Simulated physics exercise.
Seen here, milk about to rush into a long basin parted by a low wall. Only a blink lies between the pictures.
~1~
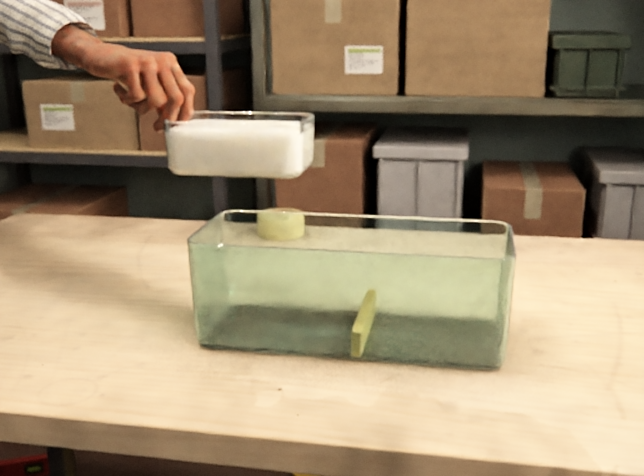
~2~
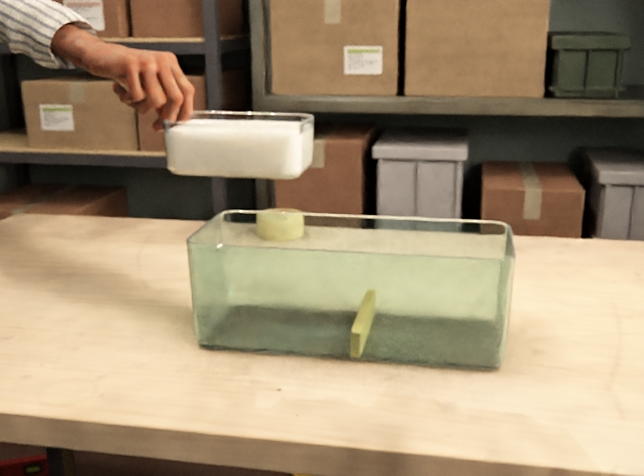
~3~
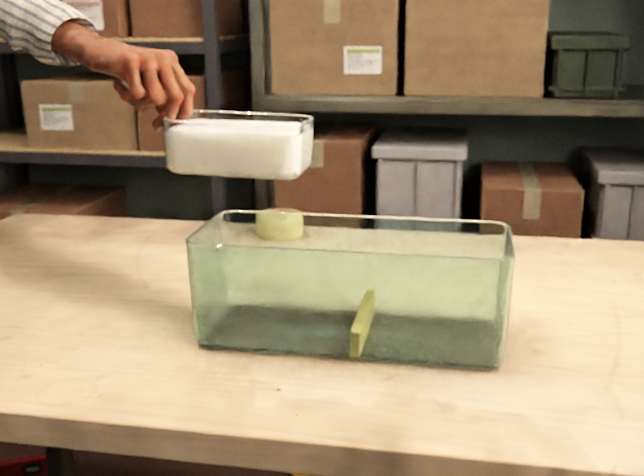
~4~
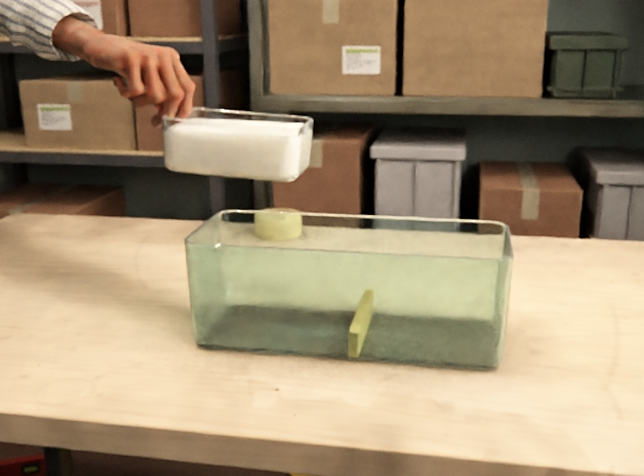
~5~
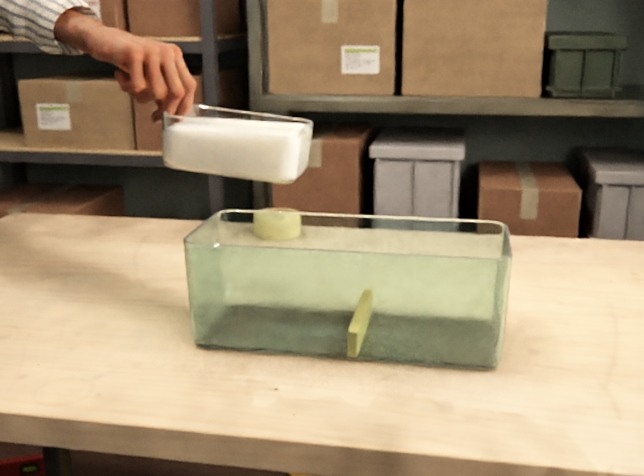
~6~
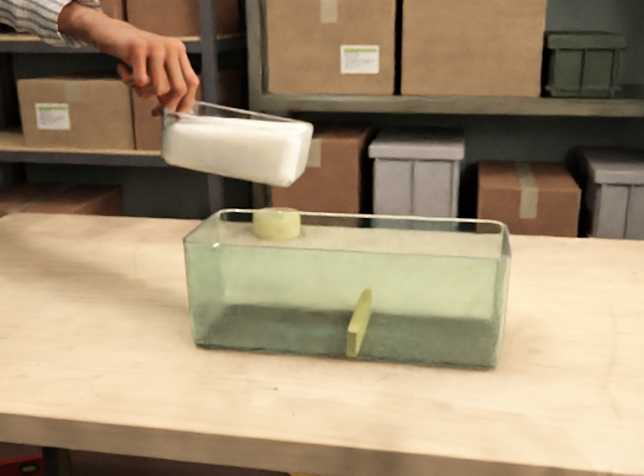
On a pale wooden table before shelves of boxes, a hand held a clear dish of milk above a long glass basin with a low wall inside, then slowly tilted the dish slightly rightward.
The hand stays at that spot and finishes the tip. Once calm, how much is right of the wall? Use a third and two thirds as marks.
In the end between a third and two thirds is right of the wall.
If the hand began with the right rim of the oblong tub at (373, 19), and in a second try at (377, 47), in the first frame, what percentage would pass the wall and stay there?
The first gives 80 %, the second 80 %.
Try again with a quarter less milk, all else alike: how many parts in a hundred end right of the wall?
Close to 40 per cent.
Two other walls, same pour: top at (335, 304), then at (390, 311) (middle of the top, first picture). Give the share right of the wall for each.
About 75 and 20 per cent.
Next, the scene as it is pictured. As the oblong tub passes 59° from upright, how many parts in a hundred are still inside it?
Roughly 35 in a hundred.
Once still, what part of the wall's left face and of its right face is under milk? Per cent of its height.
Left about 30, right about 50.
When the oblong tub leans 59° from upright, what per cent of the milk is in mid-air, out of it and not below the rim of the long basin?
Near 30 %.
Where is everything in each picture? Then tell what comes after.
The first frame shows tilt 0°; pouring edge (308, 121); surface from (179, 125) to (307, 127); the long basin's rim runs from (205, 227) to (512, 241); the wall's top is at (365, 310).
The second frame shows tilt 0°; pouring edge (307, 122); surface from (178, 125) to (306, 128).
The third frame shows tilt 2°; pouring edge (307, 123); surface from (178, 124) to (306, 128).
The fourth frame shows tilt 3°; pouring edge (306, 125); surface from (177, 123) to (306, 129).
The fifth frame shows tilt 6°; pouring edge (306, 128); surface from (177, 122) to (305, 129).
The sixth frame shows tilt 9°; pouring edge (306, 132); surface from (177, 122) to (306, 129).
A moment on, the oblong tub is tipped part way and 37 per cent is still to pour, 10 is left of the wall and 23 right of it.
Next, the oblong tub is tipped on its side and 7 per cent is still to pour, 35 is left of the wall and 55 right of it.
Then the oblong tub is tipped right over and 0 per cent is still to pour, 44 is left of the wall and 55 right of it.
Later the oblong tub is tipped right over and 0 per cent is still to pour, 45 is left of the wall and 55 right of it.
At rest 45 per cent lies left of the wall, 55 right of it and 0 outside.
